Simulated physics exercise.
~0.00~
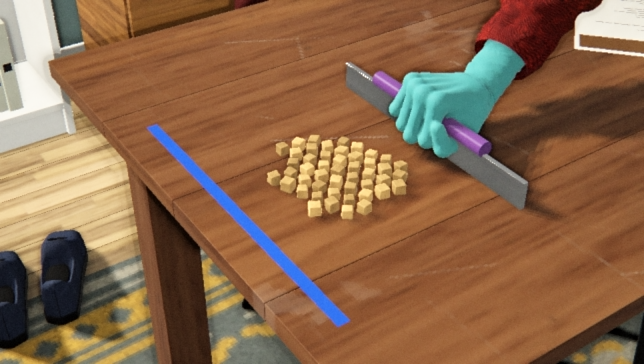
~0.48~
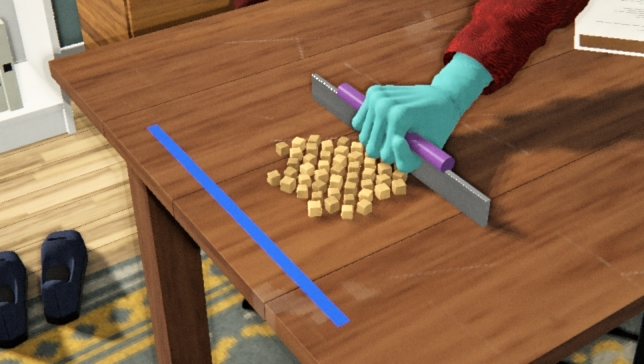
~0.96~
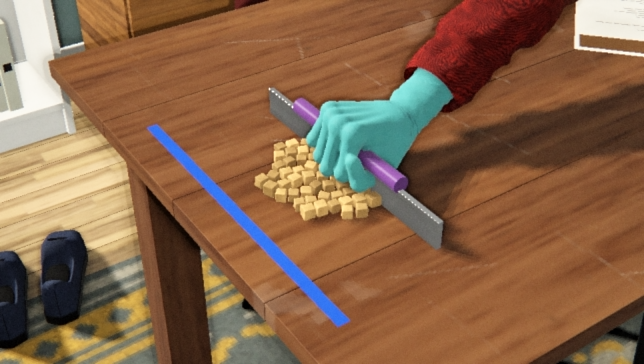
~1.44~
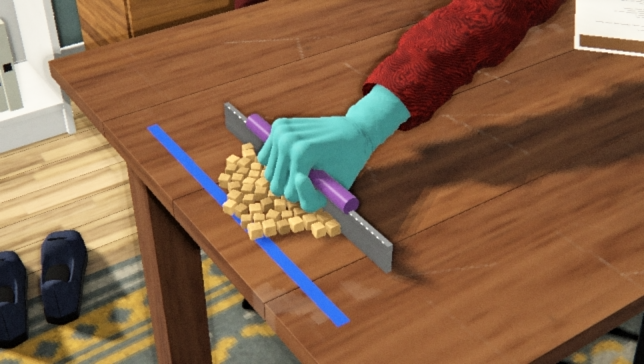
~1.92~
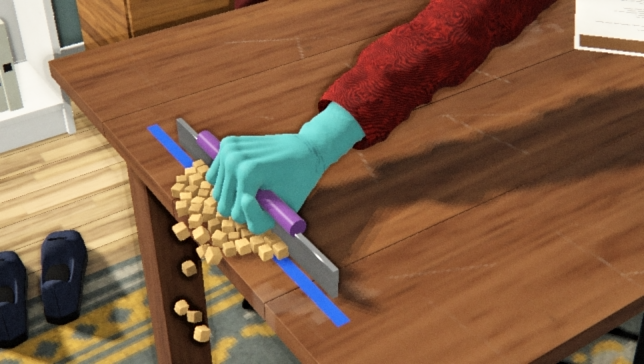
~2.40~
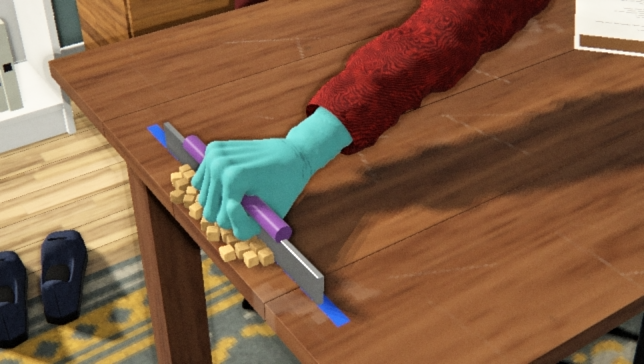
A teal-gloved hand in a fuzzy red sleeve grips a purple-handled metal scraper on a brown wooden table, seen from above at an angle. To its left lies a loose patch of small tan cubes, with a strip of blue tape farther left near the table's edge and dark shoes on the floor below. The hand pushes the scraper leftward, gathering the cubes into a heap and driving them across the tape. Several cubes tumble off the edge as the blade reaches the strip. The scraper ends over the tape, with roughly half the heap gone and the rest along the edge.
